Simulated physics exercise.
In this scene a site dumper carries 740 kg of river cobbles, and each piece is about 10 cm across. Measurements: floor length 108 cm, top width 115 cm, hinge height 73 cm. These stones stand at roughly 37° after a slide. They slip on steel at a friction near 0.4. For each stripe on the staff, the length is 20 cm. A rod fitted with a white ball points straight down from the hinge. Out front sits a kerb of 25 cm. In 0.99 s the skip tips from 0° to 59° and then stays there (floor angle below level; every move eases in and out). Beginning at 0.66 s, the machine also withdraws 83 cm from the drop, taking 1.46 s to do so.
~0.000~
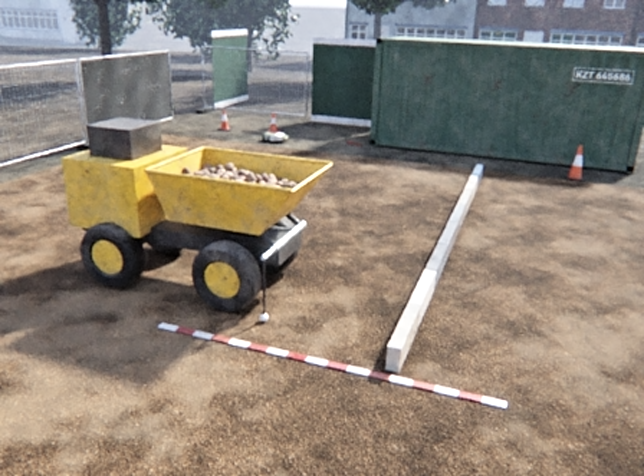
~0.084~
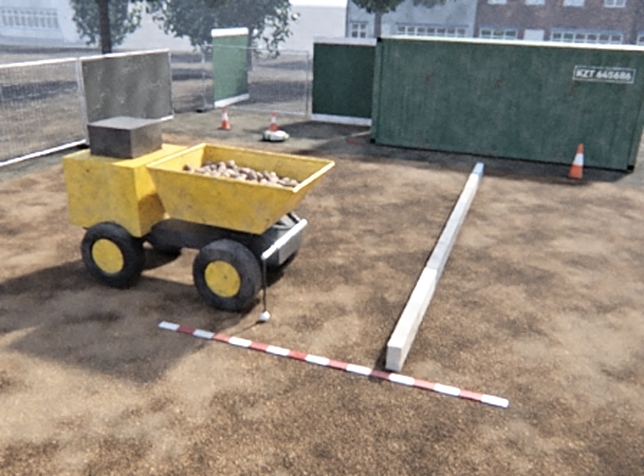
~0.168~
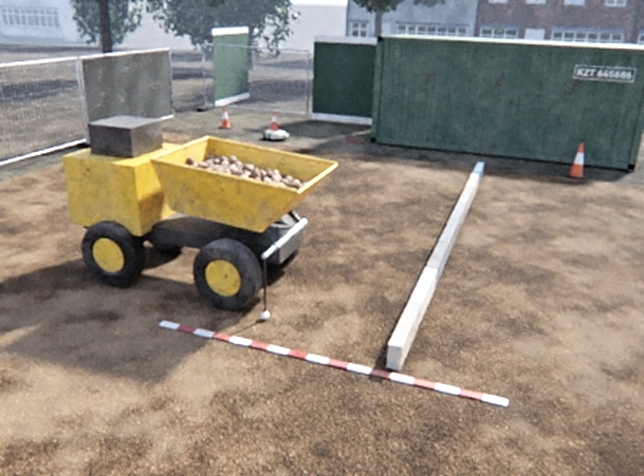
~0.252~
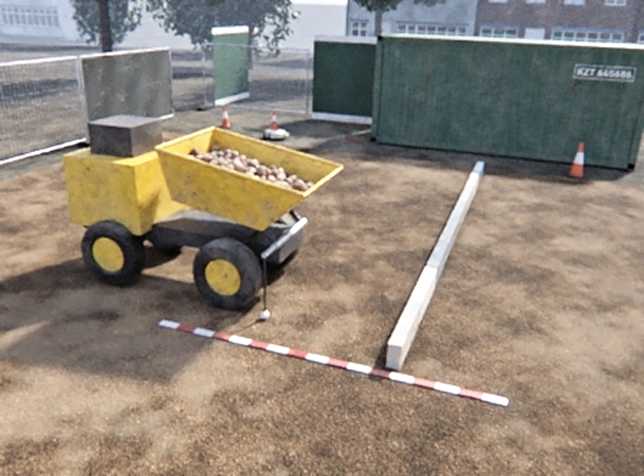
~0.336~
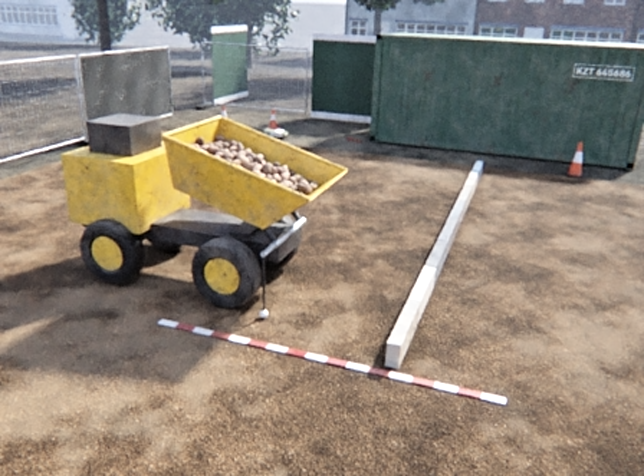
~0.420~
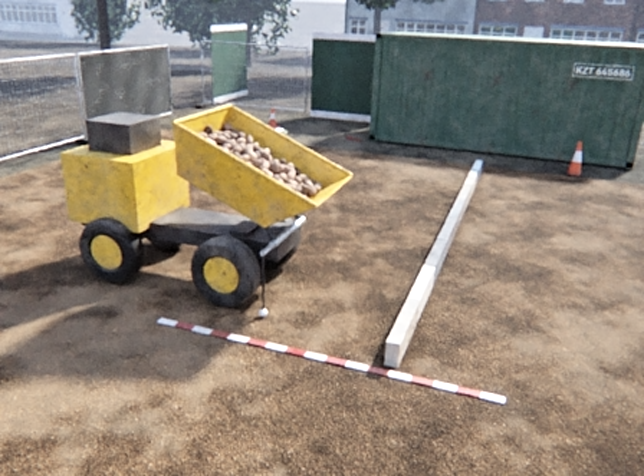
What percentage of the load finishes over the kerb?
About 0 per cent.
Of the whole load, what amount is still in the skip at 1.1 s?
Around 95 per cent, still inside.
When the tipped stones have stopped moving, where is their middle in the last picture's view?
(357, 304).
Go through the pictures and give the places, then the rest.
In the first frame, lip at (292, 191), floor tilted 0°, highest stones at (236, 174).
In the second frame, the skip is at 1°, its lip at (294, 191); the top of the load is at (237, 172); the stones move at 0.4 m/s on average.
In the third frame, lip at (298, 192), floor tilted 5°, highest stones at (228, 165); the stones move at 0.7 m/s on average.
In the fourth frame, the skip is at 10°, its lip at (304, 195); the top of the load is at (216, 155); the stones move at 0.9 m/s on average.
In the fifth frame, lip at (310, 200), floor tilted 16°, highest stones at (221, 145); the stones move at 1.1 m/s on average.
In the sixth frame, lip at (316, 206), floor tilted 23°, highest stones at (221, 135); the stones move at 1.2 m/s on average.
After 0.7 s the floor is at 50°; 100 % in the skip; the foremost stones are at (321, 217).
After 1.1 s the floor is at 59°; 95 % in the skip, 5 % on this side of the kerb; the foremost stones are at (360, 259).
After 2.6 s the floor is at 59°; 36 % in the skip, 63 % on this side of the kerb, 1 % over the kerb; the foremost stones are at (459, 328).
After 5.4 s the floor is at 59°; 30 % in the skip, 69 % on this side of the kerb, 1 % over the kerb; the foremost stones are at (460, 328).
